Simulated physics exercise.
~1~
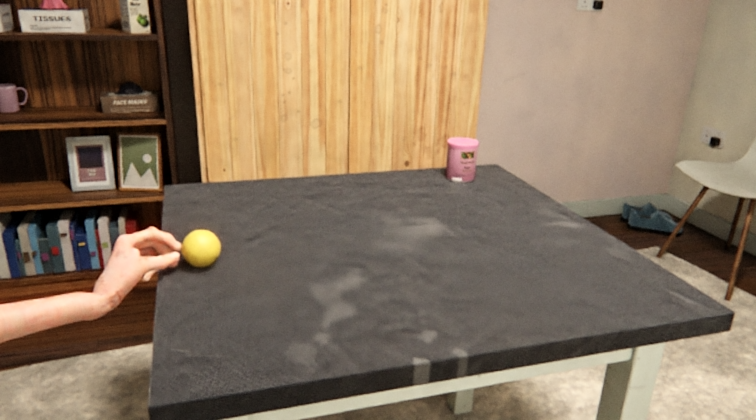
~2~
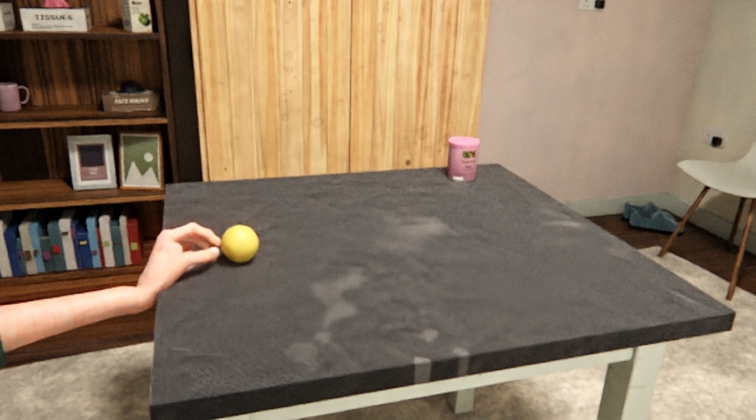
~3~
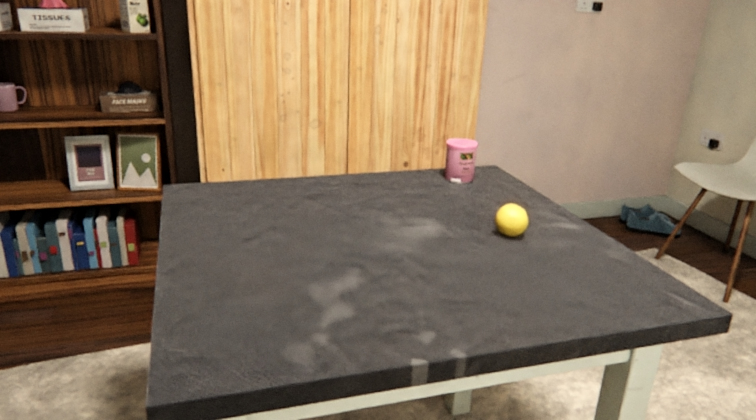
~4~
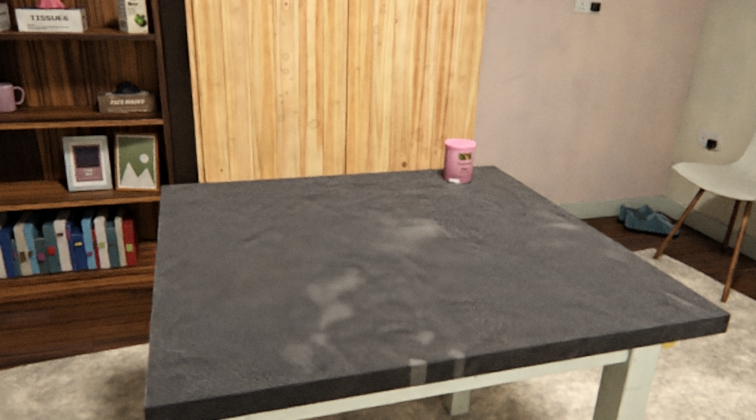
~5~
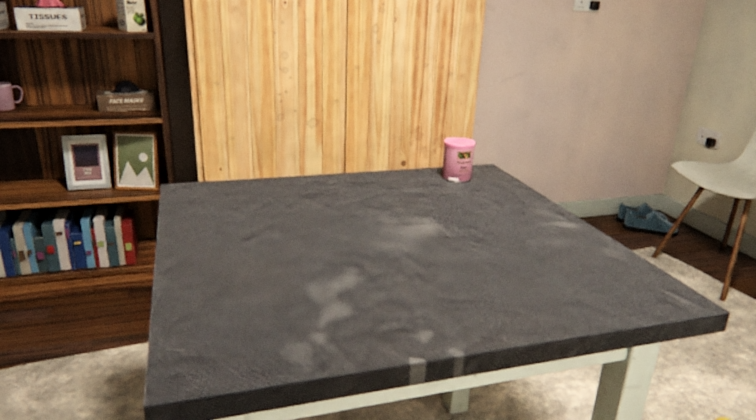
A hand pushes a yellow lemon right across the table and it rolls off the edge.
